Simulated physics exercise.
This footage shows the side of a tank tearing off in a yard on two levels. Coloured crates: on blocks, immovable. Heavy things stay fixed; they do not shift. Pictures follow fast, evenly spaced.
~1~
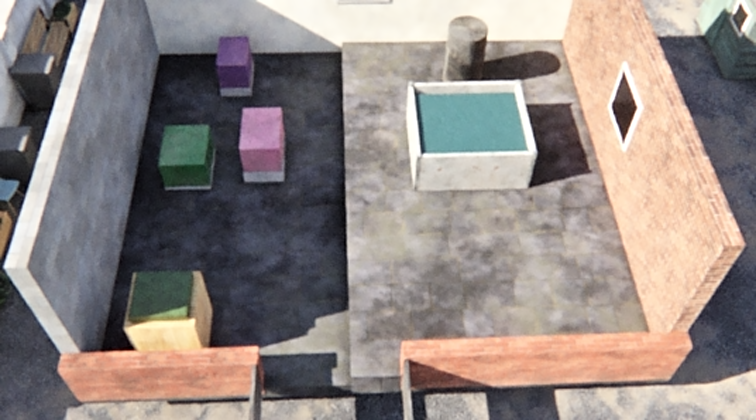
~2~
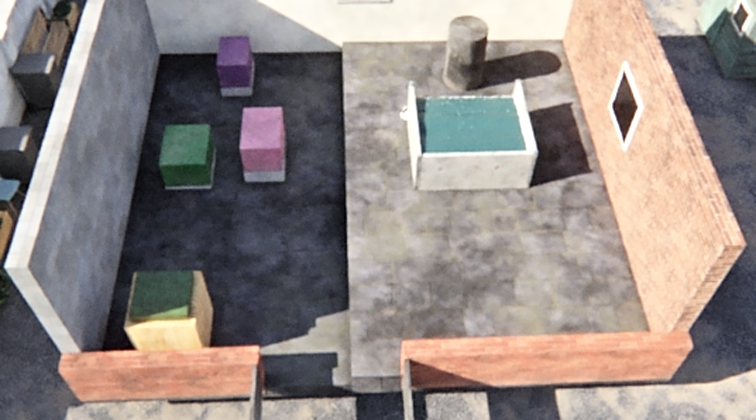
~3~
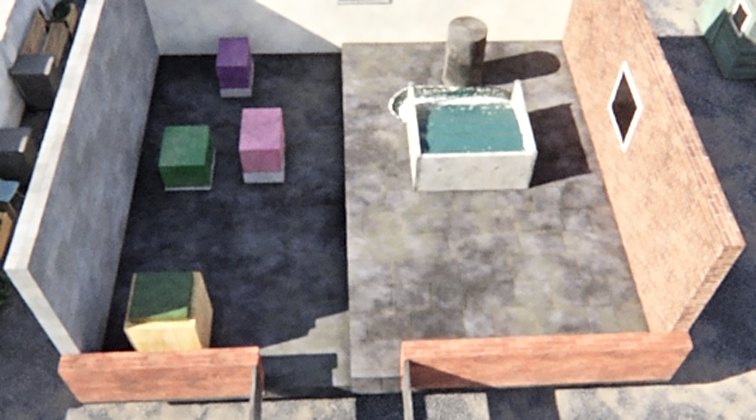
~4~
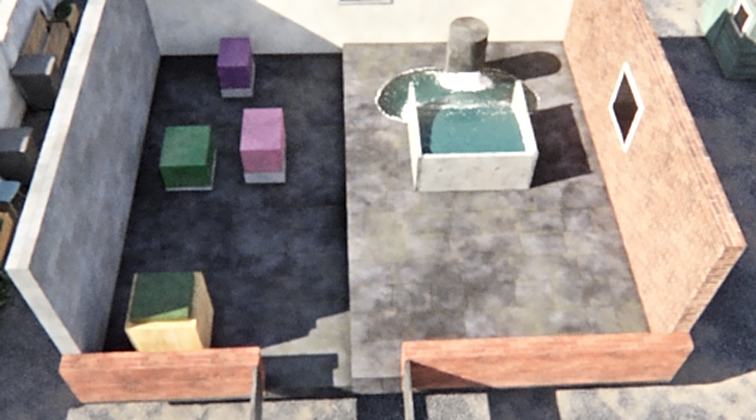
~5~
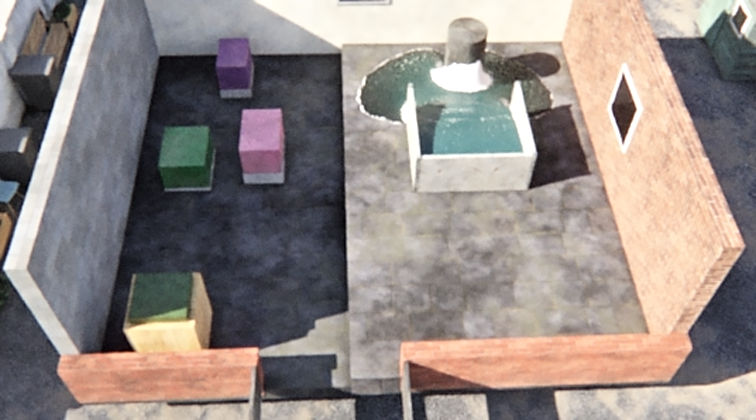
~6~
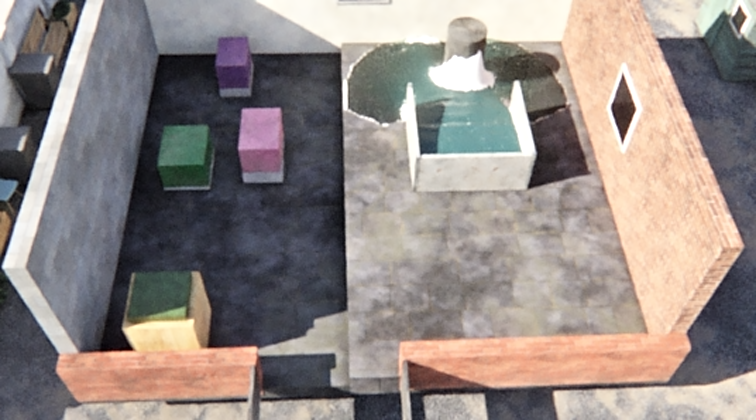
In a walled yard, water pours from the tank's far side and spreads around a post.
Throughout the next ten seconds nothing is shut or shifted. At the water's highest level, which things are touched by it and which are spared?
Going through them: The pink crate is spared; the green crate is touched; the purple crate is touched.
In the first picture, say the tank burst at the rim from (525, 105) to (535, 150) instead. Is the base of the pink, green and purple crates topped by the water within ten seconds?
I'd expect the pink crate remains untouched, the green crate goes wet, and the purple crate remains untouched.
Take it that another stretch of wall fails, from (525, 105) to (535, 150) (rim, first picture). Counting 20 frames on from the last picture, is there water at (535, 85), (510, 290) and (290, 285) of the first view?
So it's liquid at the first, liquid at the second and nothing at the third.
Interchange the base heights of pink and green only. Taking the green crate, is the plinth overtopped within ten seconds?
Note: Green crate is left dry.
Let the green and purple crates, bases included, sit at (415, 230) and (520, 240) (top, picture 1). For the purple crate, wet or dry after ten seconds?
I'd say the purple crate stays clear.
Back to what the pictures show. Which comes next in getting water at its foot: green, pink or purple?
I'd pick the purple crate.
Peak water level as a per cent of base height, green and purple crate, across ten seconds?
About 370 percent and about 140 percent.
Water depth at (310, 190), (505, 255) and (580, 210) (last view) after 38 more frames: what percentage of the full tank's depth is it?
Readings in sequence: 2, 2, 6 percent.
A moment on, water covers 15 % of the floor; the pink crate not reached, the green crate not reached, the purple crate not reached.
Next, water covers 25 % of the floor; the pink crate not reached, the green crate not reached, the purple crate water round its plinth.
Then, water covers 40 % of the floor; the pink crate water round its plinth, the green crate water round its plinth, the purple crate water round its plinth.
Later, water covers 65 % of the floor; the pink crate water round its plinth, the green crate water round its plinth, the purple crate water round its plinth.
In the end, water covers 90 % of the floor; the pink crate stayed above the water, the green crate was topped, the purple crate was topped.
